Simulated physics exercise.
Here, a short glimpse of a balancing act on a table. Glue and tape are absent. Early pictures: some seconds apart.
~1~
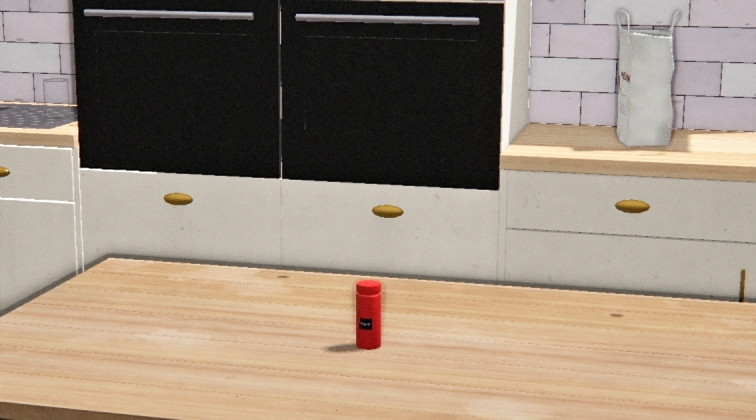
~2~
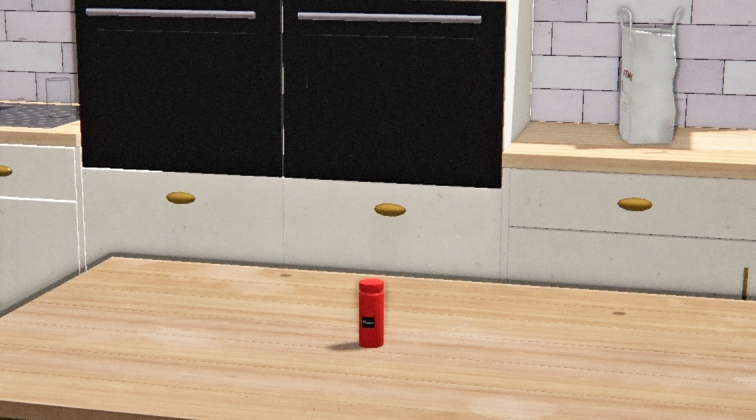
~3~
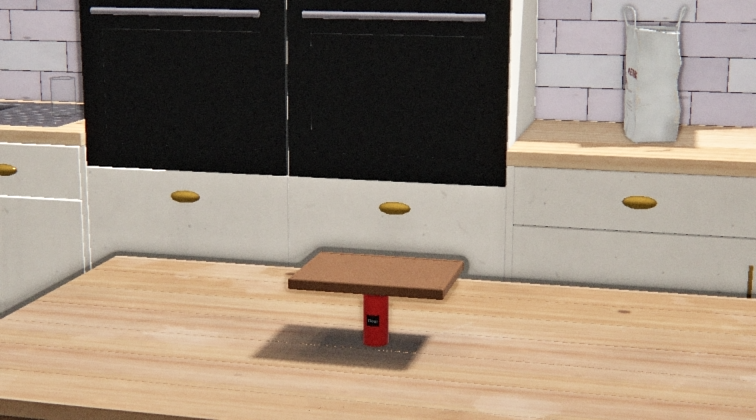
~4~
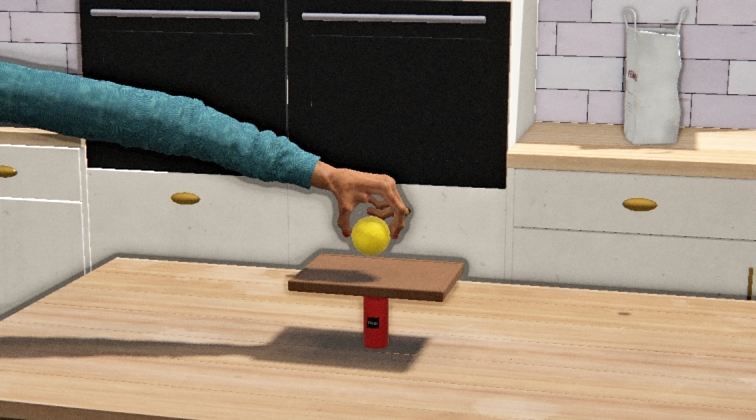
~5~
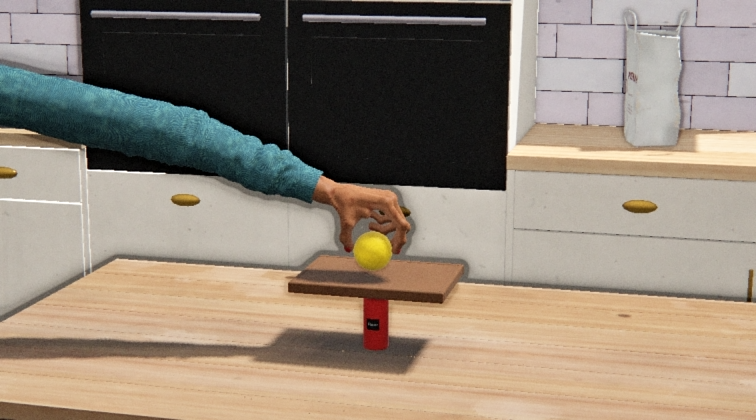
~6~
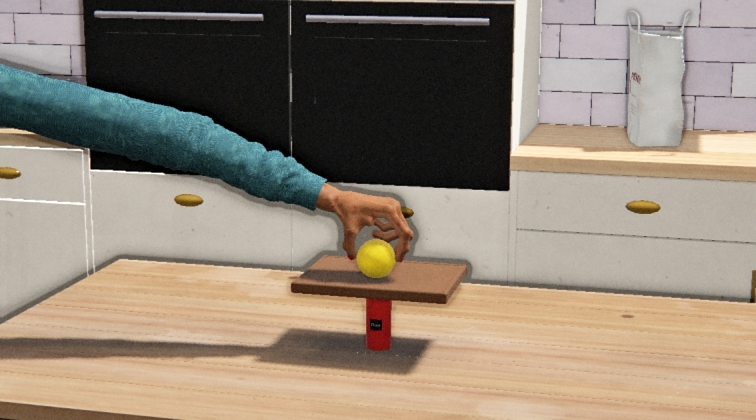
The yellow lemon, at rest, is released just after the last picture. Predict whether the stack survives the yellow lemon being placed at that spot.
Prediction: The stack survives.
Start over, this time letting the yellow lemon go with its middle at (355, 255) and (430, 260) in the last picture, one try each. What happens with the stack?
Trial 1: Stable. Trial 2: Falls over.
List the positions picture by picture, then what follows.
The last thing is not in view yet; red shaker (369, 314), in the first picture.
The last thing is not in view yet; red shaker (371, 313), in the second picture.
The last thing is not in view yet; red shaker (376, 311), in the third picture.
On its way; yellow lemon (371, 236); red shaker (376, 313), in the fourth picture.
On its way; yellow lemon (373, 251); red shaker (376, 315), in the fifth picture.
Set down, still held; yellow lemon (376, 259); red shaker (379, 315), in the sixth picture.
Then, 0.30 s past the last view, nothing moves.
Then, 0.70 s past the last view, yellow lemon resting near (376, 259).
Finally, all 3 still in place. Final places as the last picture's camera would see them, yellow lemon near (376, 259). The stack holds.
